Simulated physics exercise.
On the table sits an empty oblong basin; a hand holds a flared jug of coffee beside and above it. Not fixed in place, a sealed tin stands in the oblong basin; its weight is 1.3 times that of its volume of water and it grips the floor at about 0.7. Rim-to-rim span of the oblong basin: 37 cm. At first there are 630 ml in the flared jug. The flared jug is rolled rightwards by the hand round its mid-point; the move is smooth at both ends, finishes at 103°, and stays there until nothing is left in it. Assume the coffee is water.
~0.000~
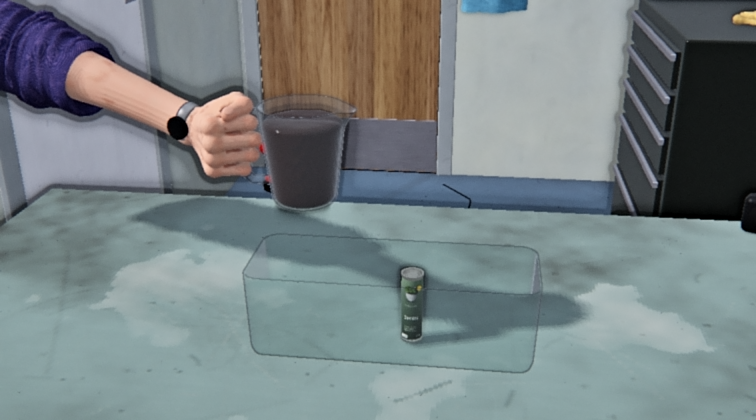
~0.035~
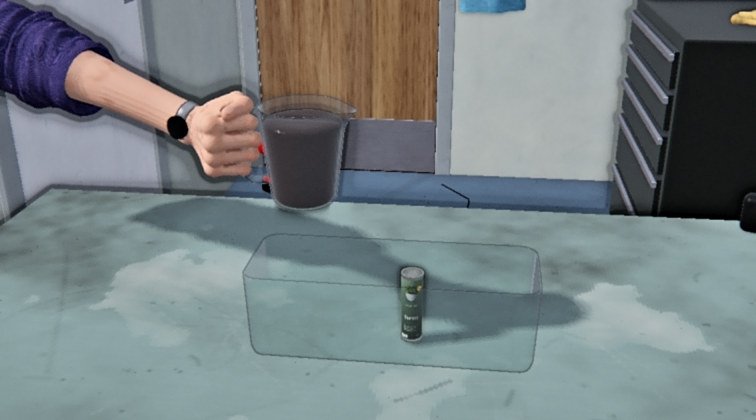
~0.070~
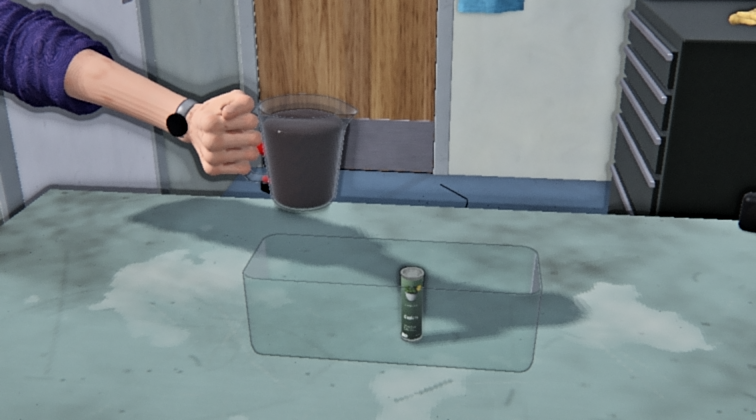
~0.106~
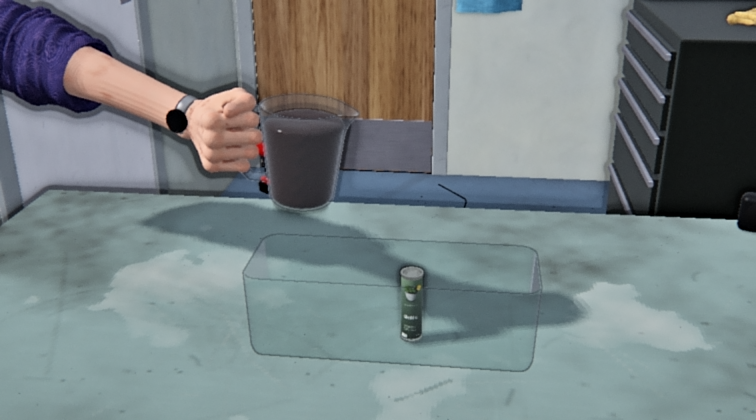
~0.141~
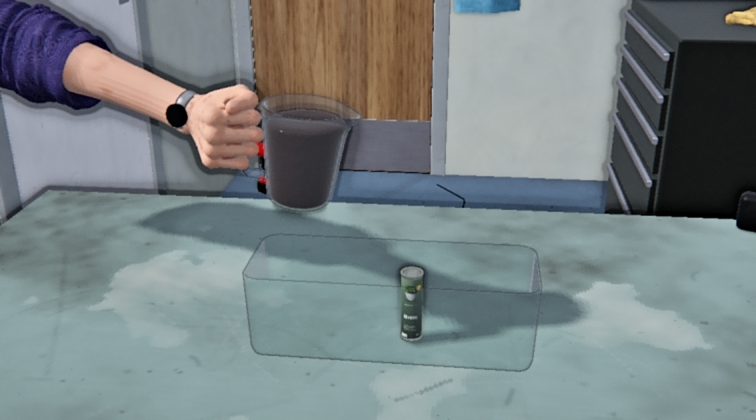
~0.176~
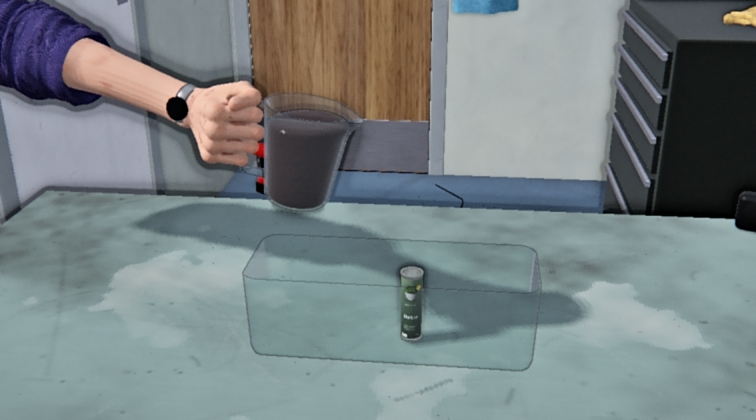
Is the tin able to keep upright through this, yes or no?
No, it topples.
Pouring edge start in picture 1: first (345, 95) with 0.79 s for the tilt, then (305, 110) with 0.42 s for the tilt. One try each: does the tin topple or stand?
Run one: It tumbles. Run two: It does not tip.
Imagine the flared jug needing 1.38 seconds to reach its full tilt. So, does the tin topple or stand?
In that case the tin overturns.
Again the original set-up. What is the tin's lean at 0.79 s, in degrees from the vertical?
I'd say it is close to 0 degrees off upright.
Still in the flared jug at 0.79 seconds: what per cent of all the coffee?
What remains is about 24 percent of it all.
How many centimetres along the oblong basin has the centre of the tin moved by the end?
In the end the tin's centre has shifted about 9.0 centimetres.
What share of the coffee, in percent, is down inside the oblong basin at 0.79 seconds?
Roughly 56 percent of it.
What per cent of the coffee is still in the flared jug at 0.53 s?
Roughly 78 per cent.
By 0.53 s the tilt is 70° and 78 per cent is still to pour; the tin stands where it began.
By 0.79 s the tilt is 101° and 24 per cent is still to pour; the tin stands where it began.
By 1.06 s the tilt is 103° and 1 per cent is still to pour; the tin leans 40°.
By 1.36 s the tilt is 103° and 0 per cent is still to pour; the tin lies on its side.
At rest the tin lies on its side.
